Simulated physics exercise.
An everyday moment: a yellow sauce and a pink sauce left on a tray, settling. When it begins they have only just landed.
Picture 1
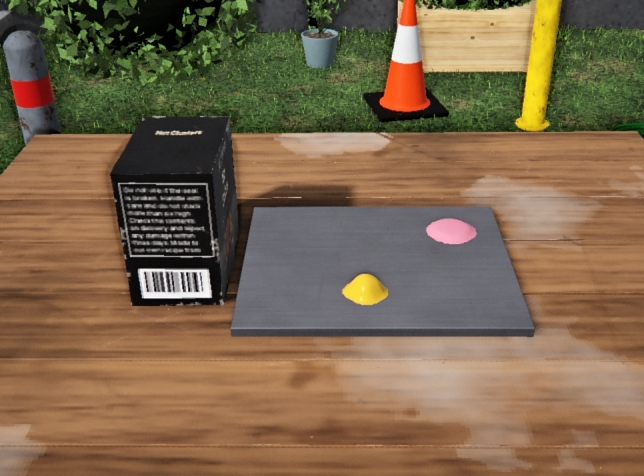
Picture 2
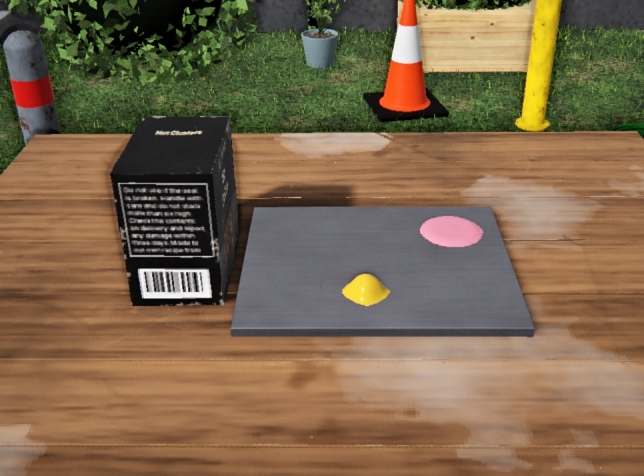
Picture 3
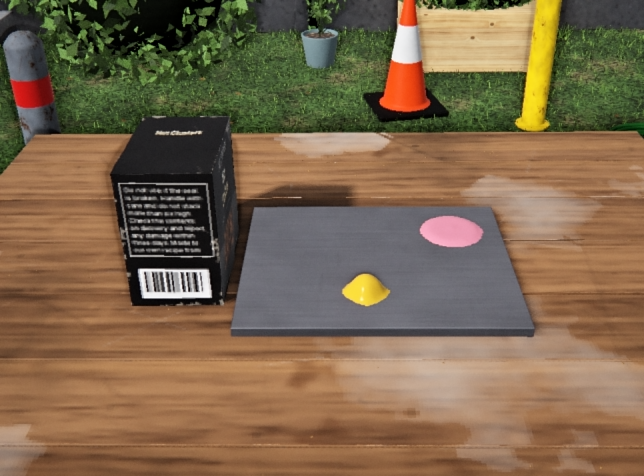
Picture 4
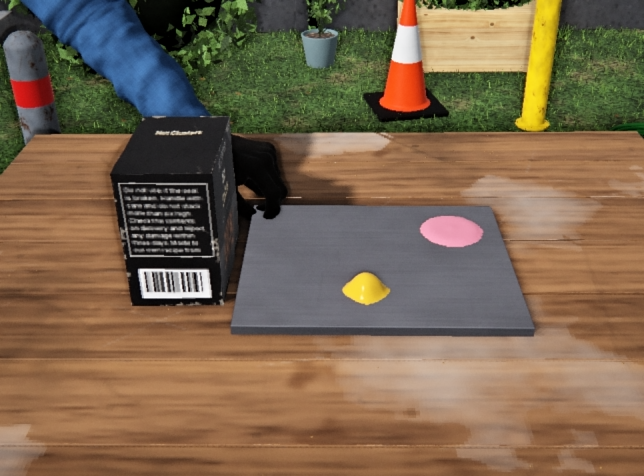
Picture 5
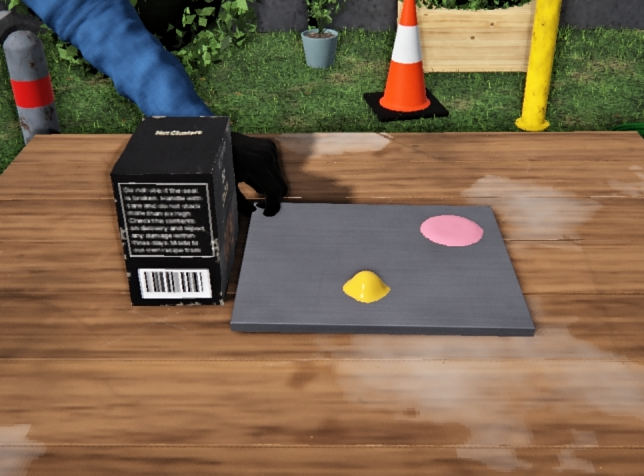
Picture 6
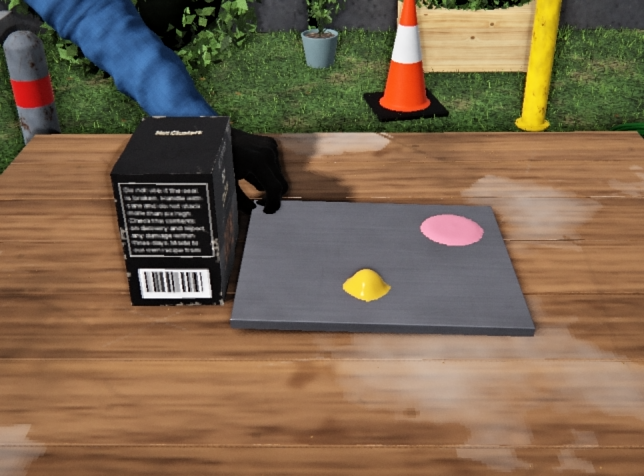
A pink mound of sauce at the right rear of a flat grey tray spreads into a thin disc, while a yellow heap near the front keeps its peak. The tray lies on a wooden table outdoors, seen from a fixed, raised view, beside a black packet at left, with grass and an orange cone behind. A blue-sleeved arm with a black-gloved hand reaches in behind the packet and slightly raises the tray's left end.
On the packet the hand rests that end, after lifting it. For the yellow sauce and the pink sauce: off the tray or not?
Take the yellow sauce first: It keeps its place; then the pink sauce goes over.
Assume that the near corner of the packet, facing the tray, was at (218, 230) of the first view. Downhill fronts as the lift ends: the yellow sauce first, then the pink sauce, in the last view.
The tips end near (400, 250) and near (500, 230), in that order.
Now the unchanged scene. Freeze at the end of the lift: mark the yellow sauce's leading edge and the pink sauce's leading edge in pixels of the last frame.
In the last picture, the first is near (420, 224) and the second near (504, 230).
Shortly, slope about 35°; the yellow sauce has not moved; the pink sauce is dripping off the low end.
Then, the yellow sauce has not moved; the pink sauce is dripping off the low end.
At the finish, slope about 35°; the yellow sauce has not moved; the pink sauce is dripping off the low end.
